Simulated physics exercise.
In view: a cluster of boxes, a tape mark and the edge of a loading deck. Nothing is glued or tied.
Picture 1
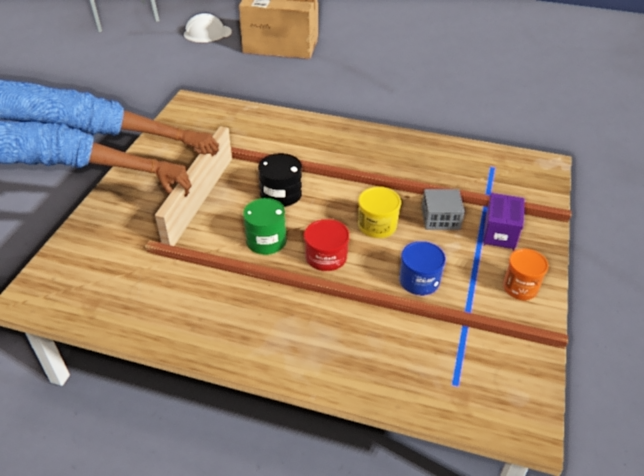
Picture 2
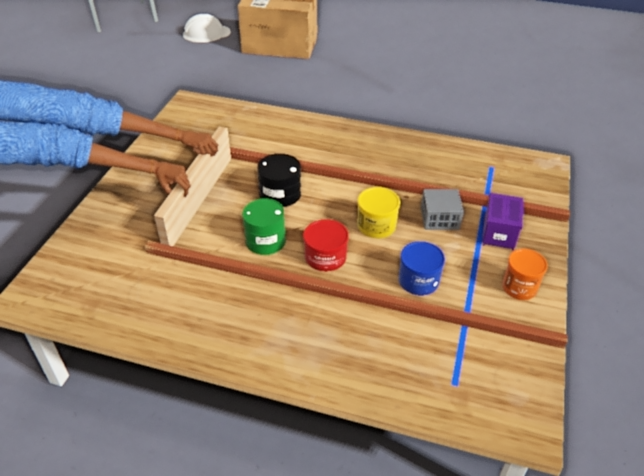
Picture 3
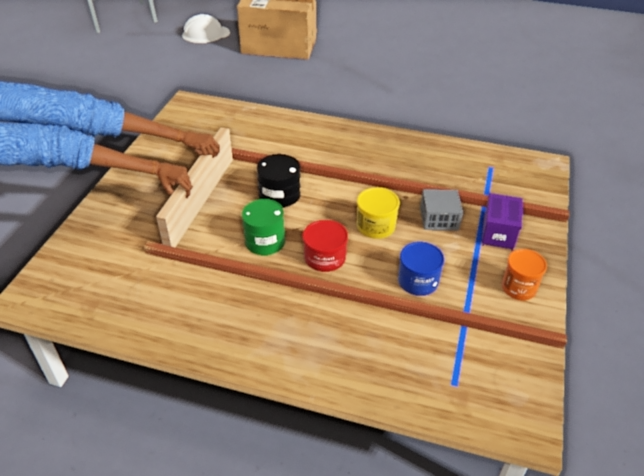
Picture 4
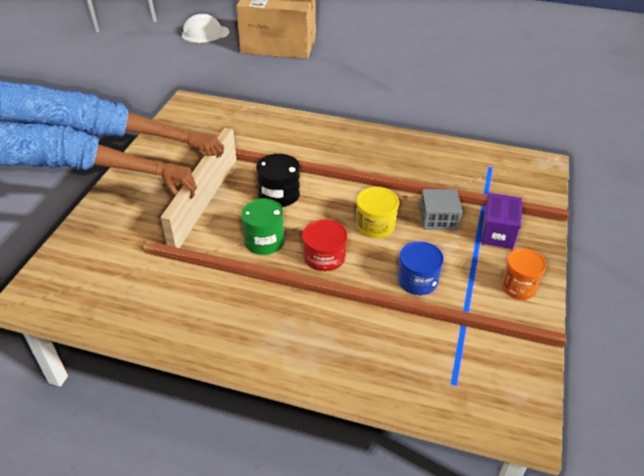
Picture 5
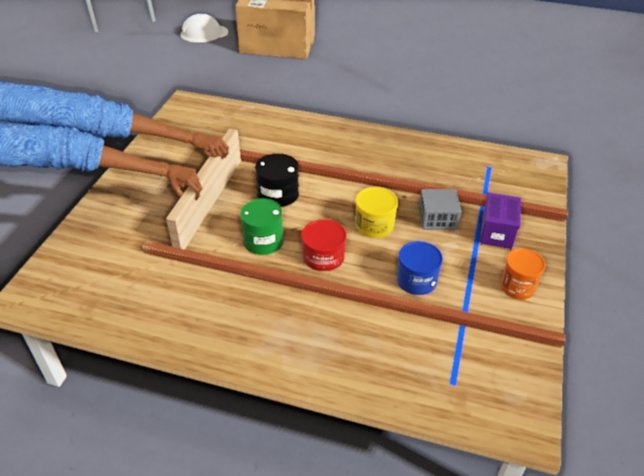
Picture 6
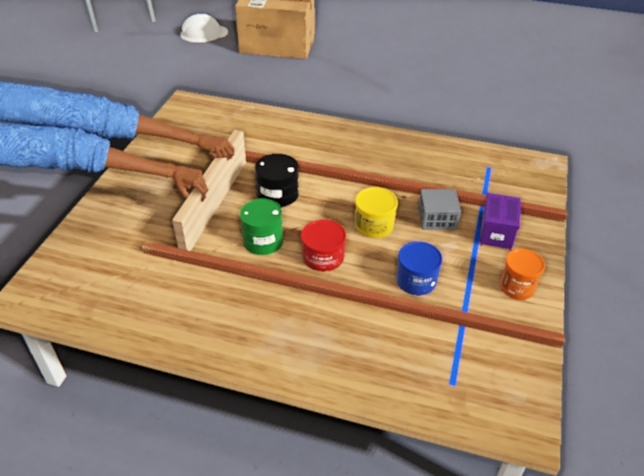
Two hands slide a wooden plank slightly right across a table toward colourful pails and boxes.
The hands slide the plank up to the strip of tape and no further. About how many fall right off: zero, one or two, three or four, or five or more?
Outcome: The number that fall off is one or two.
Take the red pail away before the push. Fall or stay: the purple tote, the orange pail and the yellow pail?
The purple tote comes down; the orange pail does not fall; the yellow pail remains up.
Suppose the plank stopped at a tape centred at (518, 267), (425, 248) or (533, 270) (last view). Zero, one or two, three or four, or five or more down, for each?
Taking them in turn, five or over; not one; more than four.
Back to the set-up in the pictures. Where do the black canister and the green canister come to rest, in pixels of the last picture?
The black canister at (504, 221), the green canister at (494, 280).
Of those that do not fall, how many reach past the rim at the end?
It comes to 0.
Soon after, none off yet; orange pail at rest near (521, 275); purple tote at rest near (500, 221); grey crate at rest near (439, 210).
Then, none off yet; orange pail moved a little near (525, 275); purple tote moved about its own width near (531, 227); grey crate moved about its own width near (492, 214).
At rest, the number that fall off is one or two; fallen, blue pail and purple tote.
